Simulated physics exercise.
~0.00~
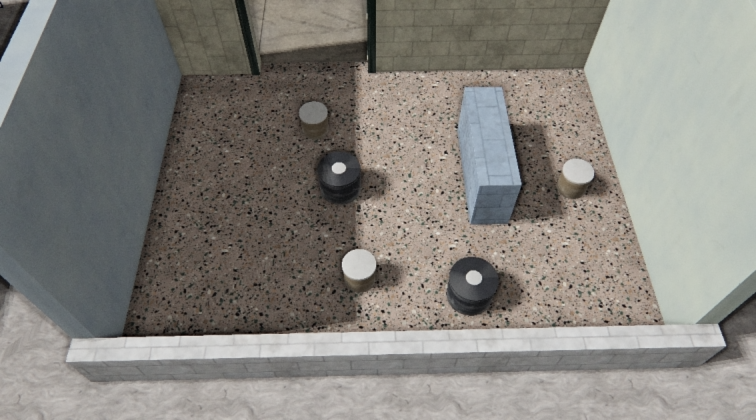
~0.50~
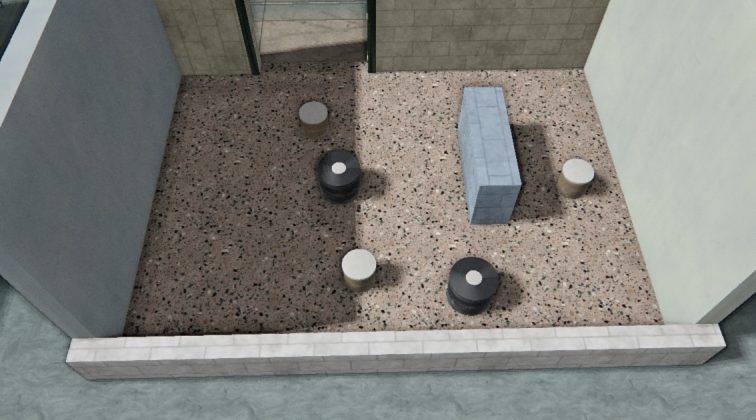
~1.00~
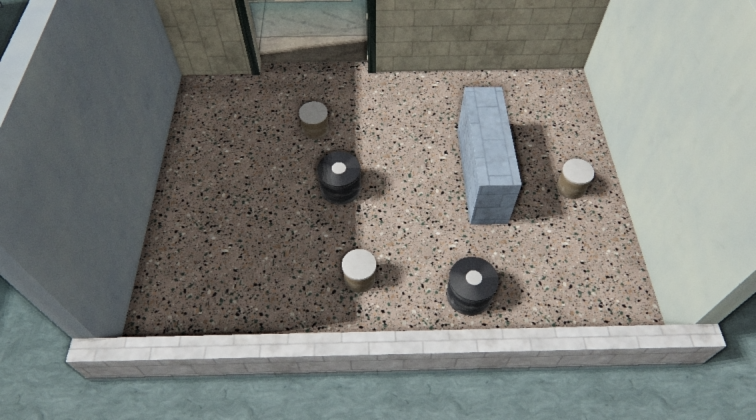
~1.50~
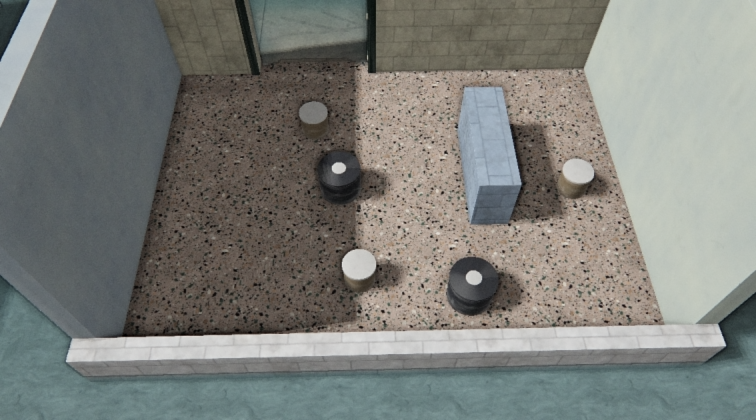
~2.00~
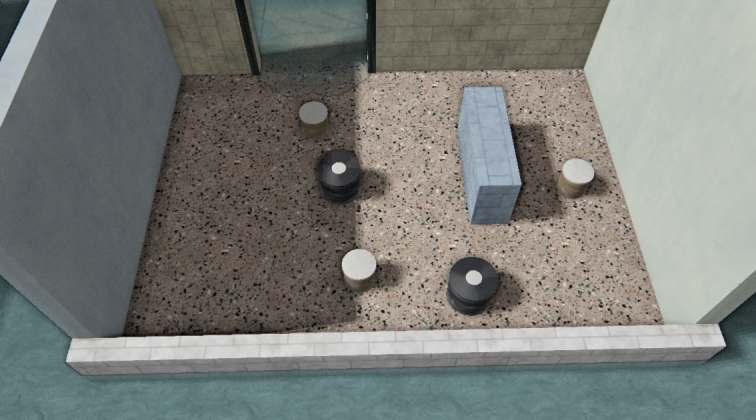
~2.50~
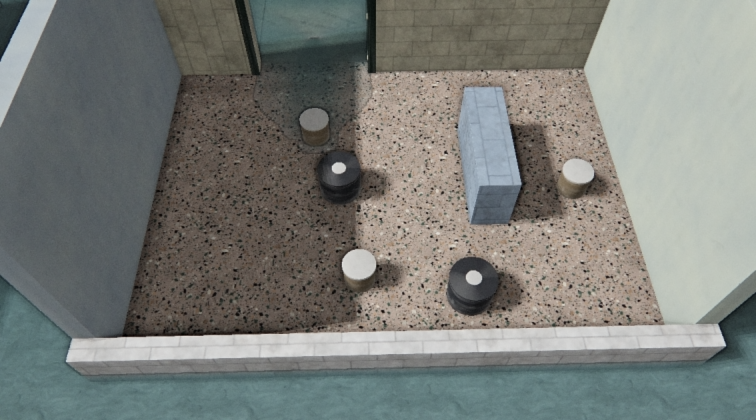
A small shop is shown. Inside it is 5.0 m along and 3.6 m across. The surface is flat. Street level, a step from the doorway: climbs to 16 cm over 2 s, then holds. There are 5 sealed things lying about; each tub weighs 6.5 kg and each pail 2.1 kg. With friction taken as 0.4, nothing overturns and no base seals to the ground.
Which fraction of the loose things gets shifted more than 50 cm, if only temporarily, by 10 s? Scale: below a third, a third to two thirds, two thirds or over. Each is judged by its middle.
It falls in the high range.
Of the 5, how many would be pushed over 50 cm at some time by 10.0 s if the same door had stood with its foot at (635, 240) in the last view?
That gives 3 of them.
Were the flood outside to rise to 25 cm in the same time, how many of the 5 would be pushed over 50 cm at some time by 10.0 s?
Count under that change: 5.
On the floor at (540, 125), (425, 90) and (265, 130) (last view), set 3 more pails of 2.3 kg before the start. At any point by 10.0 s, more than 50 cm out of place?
Within the limit; within the limit; beyond the limit.
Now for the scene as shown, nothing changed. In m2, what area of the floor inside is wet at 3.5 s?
About 5.0 m2.
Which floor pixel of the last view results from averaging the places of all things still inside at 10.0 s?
Mean floor pixel: About (469, 244).
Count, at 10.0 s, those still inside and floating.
It comes to 4 of them.
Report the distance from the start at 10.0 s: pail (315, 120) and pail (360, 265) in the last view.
Shifts: 200 cm / 120 cm.
After 3.5 s 1 of 5 are over 50 cm from their spots; 1 afloat.
After 4.5 s 2 of 5 are over 50 cm from their spots; 0 afloat.
After 7.0 s 3 of 5 are over 50 cm from their spots; 3 afloat.
After 10.0 s 4 of 5 are over 50 cm from their spots, and 4 have been at some point; 4 afloat.
